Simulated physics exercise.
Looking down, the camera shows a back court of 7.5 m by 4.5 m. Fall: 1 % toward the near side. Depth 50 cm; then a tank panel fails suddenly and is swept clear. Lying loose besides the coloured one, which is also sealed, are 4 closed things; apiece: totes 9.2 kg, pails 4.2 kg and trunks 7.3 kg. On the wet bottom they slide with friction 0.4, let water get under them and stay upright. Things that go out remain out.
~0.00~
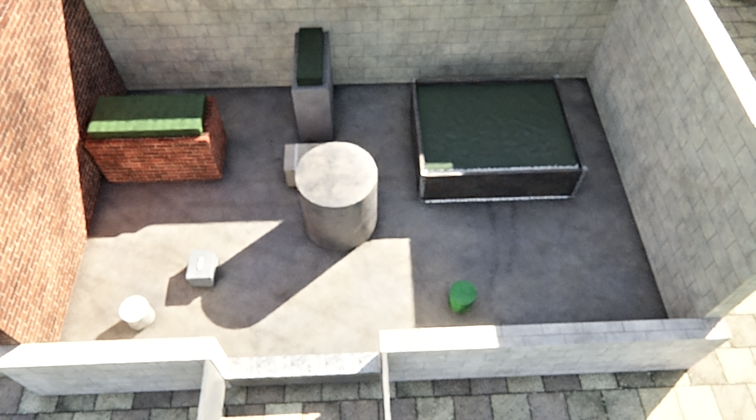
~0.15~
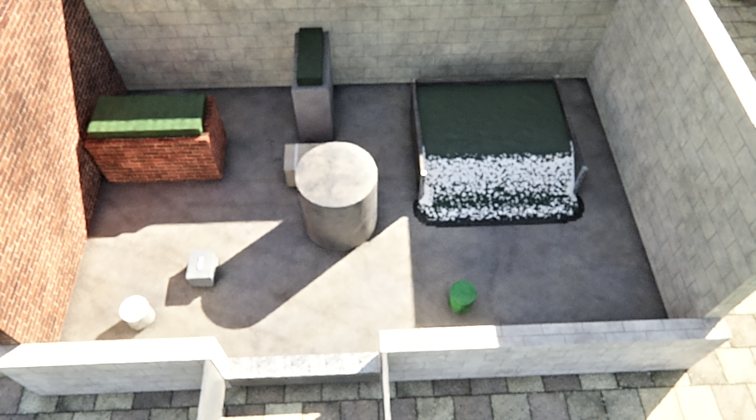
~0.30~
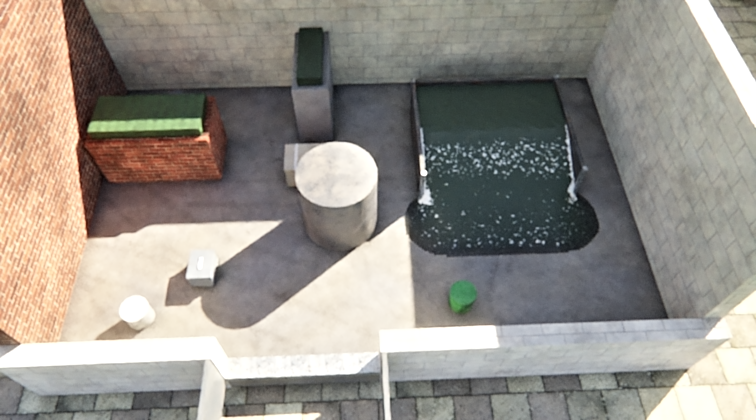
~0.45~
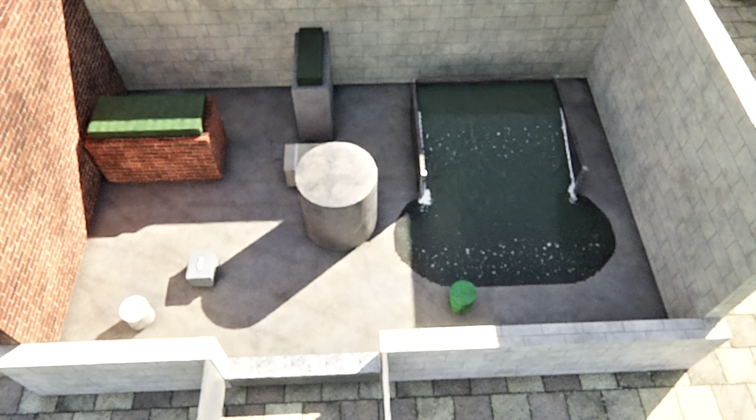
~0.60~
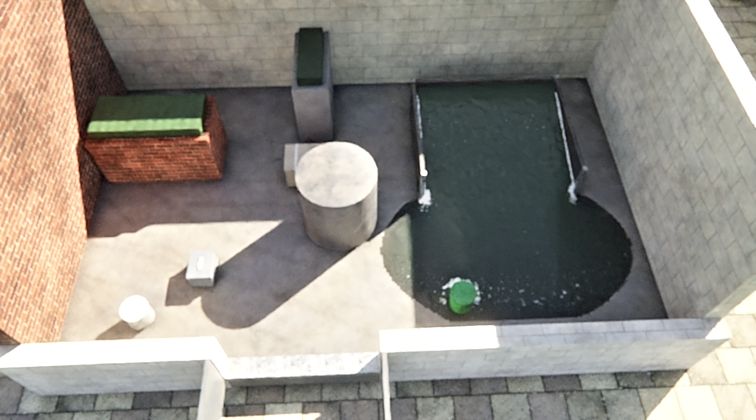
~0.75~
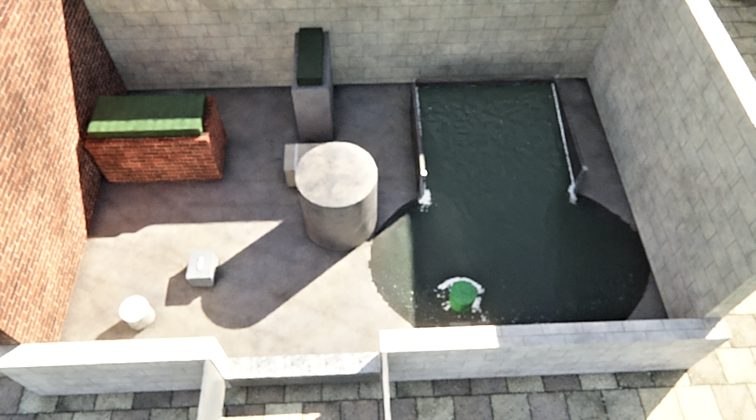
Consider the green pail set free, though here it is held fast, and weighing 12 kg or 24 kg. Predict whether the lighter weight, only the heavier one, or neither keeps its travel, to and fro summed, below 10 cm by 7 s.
In all likelihood, neither amount helps.
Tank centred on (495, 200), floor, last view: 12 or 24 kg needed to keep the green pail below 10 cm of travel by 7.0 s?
Well, in that case even the heavier fails.
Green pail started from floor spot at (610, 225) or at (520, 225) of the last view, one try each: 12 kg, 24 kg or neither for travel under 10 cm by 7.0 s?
Order kept: Both picks fail, both picks fail.
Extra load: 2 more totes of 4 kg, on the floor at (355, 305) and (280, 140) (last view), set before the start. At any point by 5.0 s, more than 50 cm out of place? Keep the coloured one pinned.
Going through them in that order, the answers are too far and not too far.
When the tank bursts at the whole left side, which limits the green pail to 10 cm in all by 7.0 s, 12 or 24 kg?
Answer: The small one.
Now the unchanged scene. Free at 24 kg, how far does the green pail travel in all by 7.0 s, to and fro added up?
150 cm.
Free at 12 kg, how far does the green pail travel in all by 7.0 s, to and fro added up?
Total path: Approx. 300 cm.
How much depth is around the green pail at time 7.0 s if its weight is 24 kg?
Close to 5 cm deep.
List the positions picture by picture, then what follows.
The green pail at (464, 292) rests on the ground; 3.5 m2 under water; 0 of 5 have shifted, in the first picture.
The green pail at (464, 292), on the bottom; 4.5 m2 under water; 0 of 5 have shifted, in the second picture.
The green pail at (464, 292), on the bottom; 5.7 m2 under water; 0 of 5 have shifted, in the third picture.
The green pail at (464, 292) rests on the ground; 7.1 m2 under water; 0 of 5 have shifted, in the fourth picture.
The green pail at (464, 292) rests on the ground; water covers 8.5 m2; 0 of 5 have shifted, in the fifth picture.
The green pail at (464, 292), on the bottom; water covers 10.0 m2; 0 of 5 have shifted, in the sixth picture.
After 1.4 s the green pail would be 50 cm from its start with 12 kg and 29 cm from its start with 24 kg; 14 cm of water round it then.
After 3.1 s the green pail would be 220 cm from its start with 12 kg and 125 cm from its start with 24 kg; 11 cm of water round it then.
After 4.9 s the green pail would be 259 cm from its start with 12 kg and 138 cm from its start with 24 kg; 6 cm of water round it then.
After 7.0 s the green pail would be 259 cm from its start with 12 kg and 138 cm from its start with 24 kg; 5 cm of water round it then.
